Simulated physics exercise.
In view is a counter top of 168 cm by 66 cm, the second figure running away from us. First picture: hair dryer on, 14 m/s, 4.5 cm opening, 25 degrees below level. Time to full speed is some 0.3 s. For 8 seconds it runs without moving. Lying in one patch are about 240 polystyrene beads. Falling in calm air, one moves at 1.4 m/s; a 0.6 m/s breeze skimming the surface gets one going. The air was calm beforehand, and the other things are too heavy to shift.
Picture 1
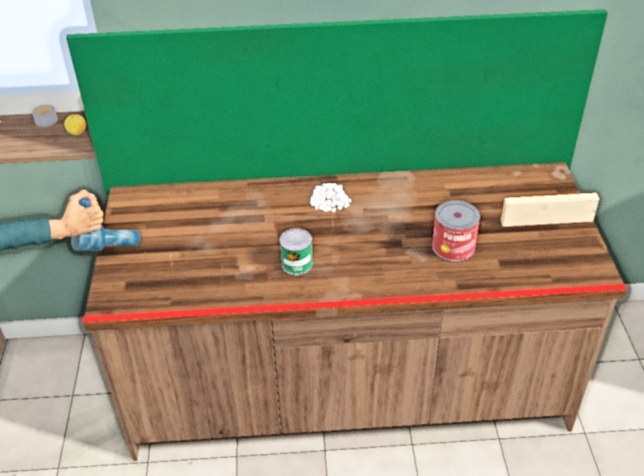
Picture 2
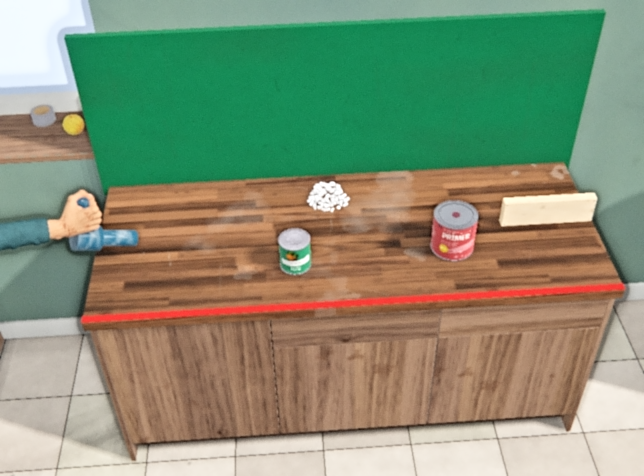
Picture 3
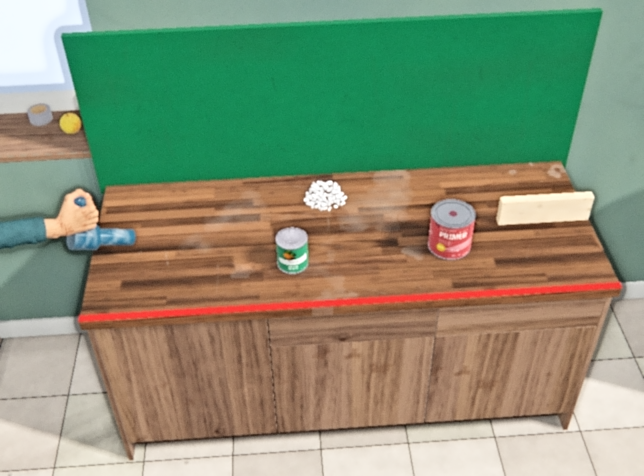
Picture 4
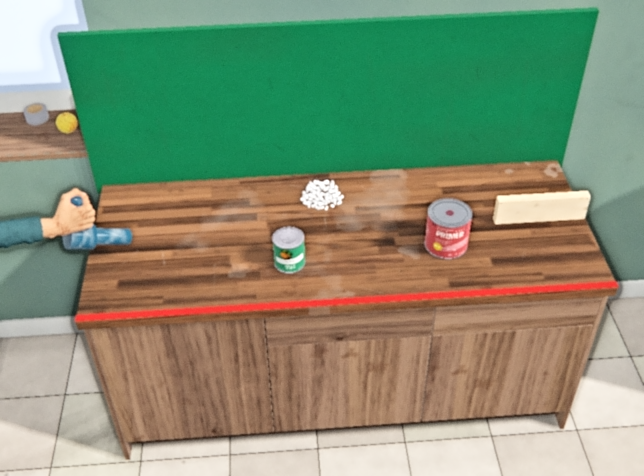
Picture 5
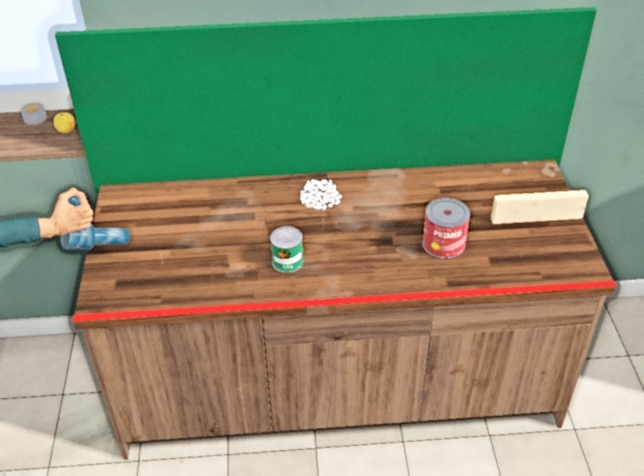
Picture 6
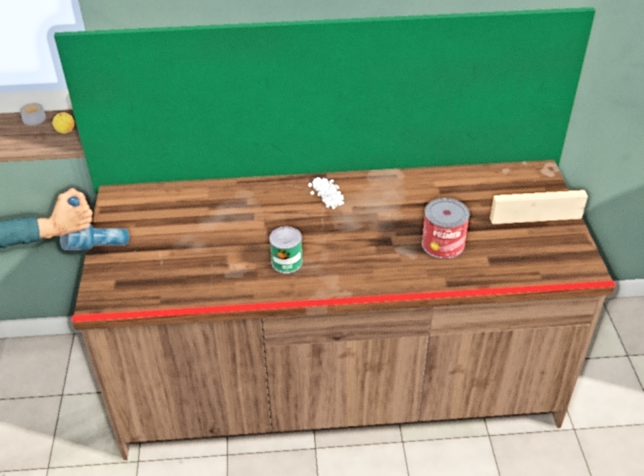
A wooden counter with cupboards below stands on a pale tiled floor against a grey-green wall, seen from above and in front. A hand at the left holds a blue hair dryer pointing across the top, where white beads lie behind a green tin, a red tin and a pale block, before a green panel. The view drifts slightly right while everything rests, then many beads shift rightward, their patch narrowing and slanting.
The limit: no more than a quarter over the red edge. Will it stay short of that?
Yes. The share over that edge stays at or under a quarter.
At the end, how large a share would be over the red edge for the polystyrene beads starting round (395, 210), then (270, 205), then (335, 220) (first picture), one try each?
Try by try: About 0 per cent, 0 per cent and 0 per cent.
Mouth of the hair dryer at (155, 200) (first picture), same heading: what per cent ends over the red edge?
The share would be near 0 %.
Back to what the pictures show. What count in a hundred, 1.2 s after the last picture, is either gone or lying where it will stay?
50 %.
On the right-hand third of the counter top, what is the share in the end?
About 0 percent.
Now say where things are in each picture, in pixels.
The middle of the polystyrene beads is near (328, 198), none has stirred yet and the mouth of the hair dryer is at (137, 238), in the first picture.
The middle of the polystyrene beads is near (327, 198), none has stirred yet and the red edge is centred on (357, 306), in the second picture.
The middle of the polystyrene beads is near (322, 196), none has stirred yet, the top of a tin is at (292, 238) and the top of a tin is at (453, 213), in the third picture.
The middle of the polystyrene beads is near (318, 195) and none has stirred yet, in the fourth picture.
The middle of the polystyrene beads is near (316, 195) and none has stirred yet, in the fifth picture.
The middle of the polystyrene beads is near (327, 192), the farthest in sight from the hair dryer is at (337, 188) and about 70 % have left their places, in the sixth picture.
Then, 1.2 s after the last picture, 0 % are over the red edge; the middle of those still in play is near (569, 187); 52 % have settled or left.
Then, 2.2 s after the last picture, 0 % are over the red edge; 100 % have settled or left.
Then, 4.1 s after the last picture, 0 % are over the red edge; 100 % have settled or left.
Then, 7.7 s after the last picture, at the end, 0 % are over the red edge.
